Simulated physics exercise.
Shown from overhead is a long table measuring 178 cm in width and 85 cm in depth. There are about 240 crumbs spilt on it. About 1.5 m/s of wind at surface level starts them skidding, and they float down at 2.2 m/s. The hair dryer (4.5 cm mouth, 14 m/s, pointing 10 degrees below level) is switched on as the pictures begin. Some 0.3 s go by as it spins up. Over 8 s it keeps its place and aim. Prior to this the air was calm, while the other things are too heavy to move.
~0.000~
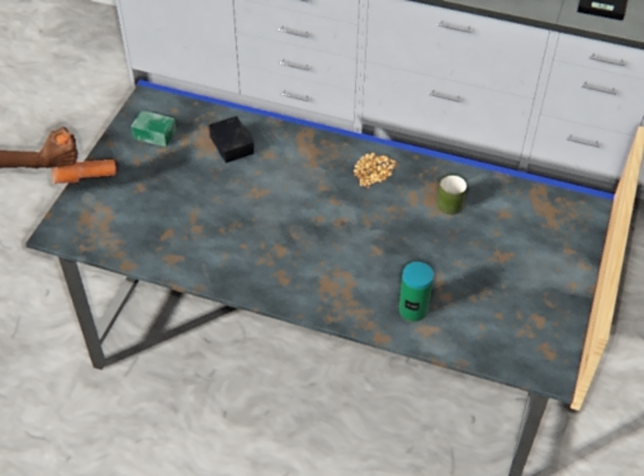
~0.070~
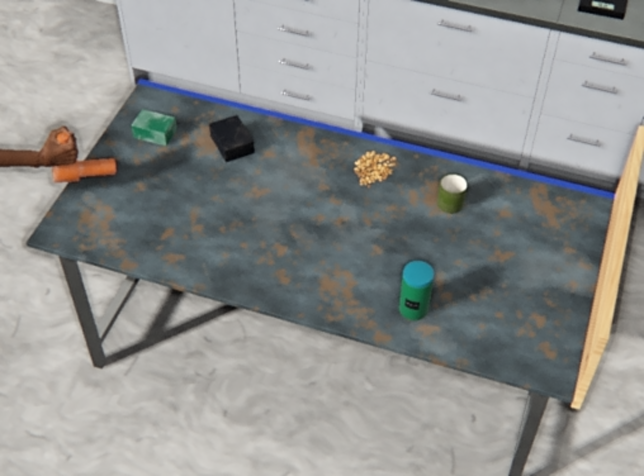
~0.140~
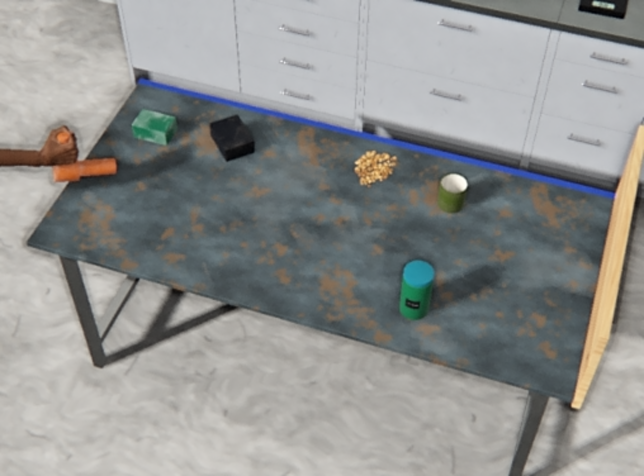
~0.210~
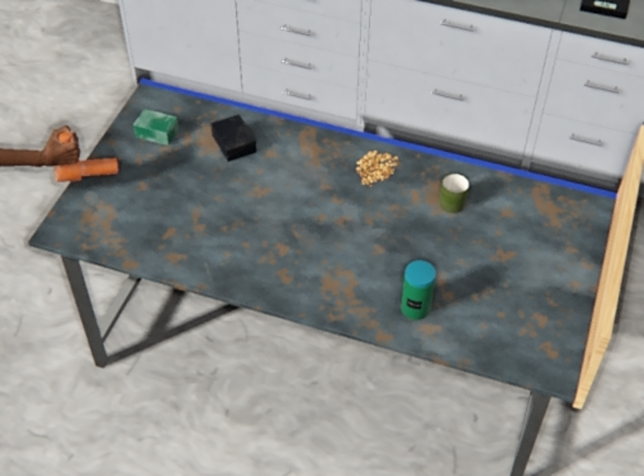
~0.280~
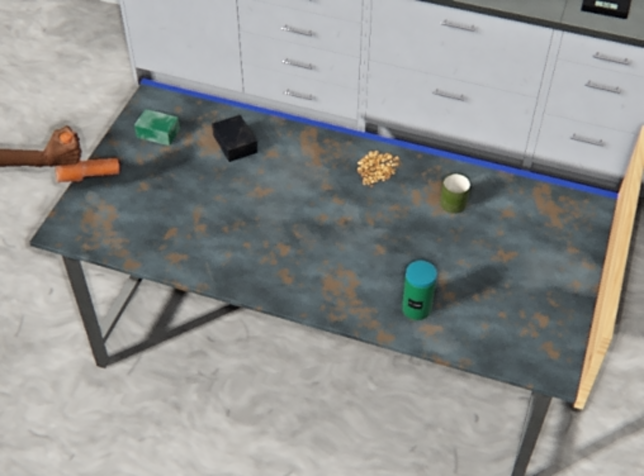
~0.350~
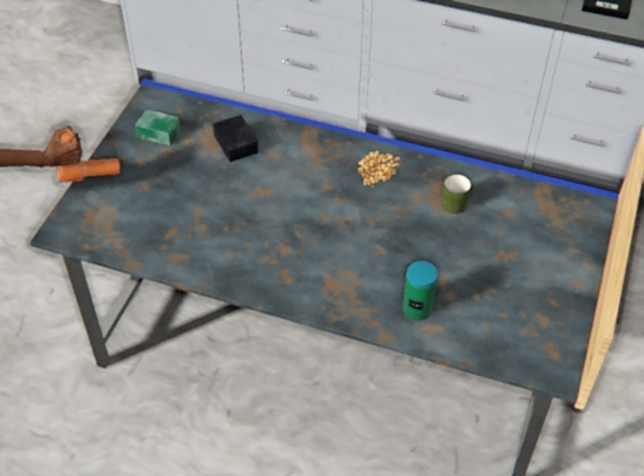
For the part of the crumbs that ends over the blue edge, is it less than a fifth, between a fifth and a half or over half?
The part of the crumbs that ends over the blue edge is above half.
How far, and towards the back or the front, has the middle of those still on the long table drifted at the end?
Rearward, by about 5 cm.
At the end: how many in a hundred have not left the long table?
Roughly 30 per cent.
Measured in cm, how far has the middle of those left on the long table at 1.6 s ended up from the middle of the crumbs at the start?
The centre sits some 70 cm from where it began.
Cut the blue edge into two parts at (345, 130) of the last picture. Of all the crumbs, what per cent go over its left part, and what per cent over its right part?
My take is close to 0 percent on the left side and near 70 percent on the right.
After 1.6 s, 64 % are over the blue edge; the middle of those still in play is near (574, 206); 65 % have settled or left.
After 2.6 s, 66 % are over the blue edge; the middle of those still in play is near (586, 208); 70 % have settled or left.
After 4.4 s, 67 % are over the blue edge; the middle of those still in play is near (597, 207); 73 % have settled or left.
After 8.0 s, at the end, 67 % are over the blue edge; the middle of those still in play is near (597, 207).
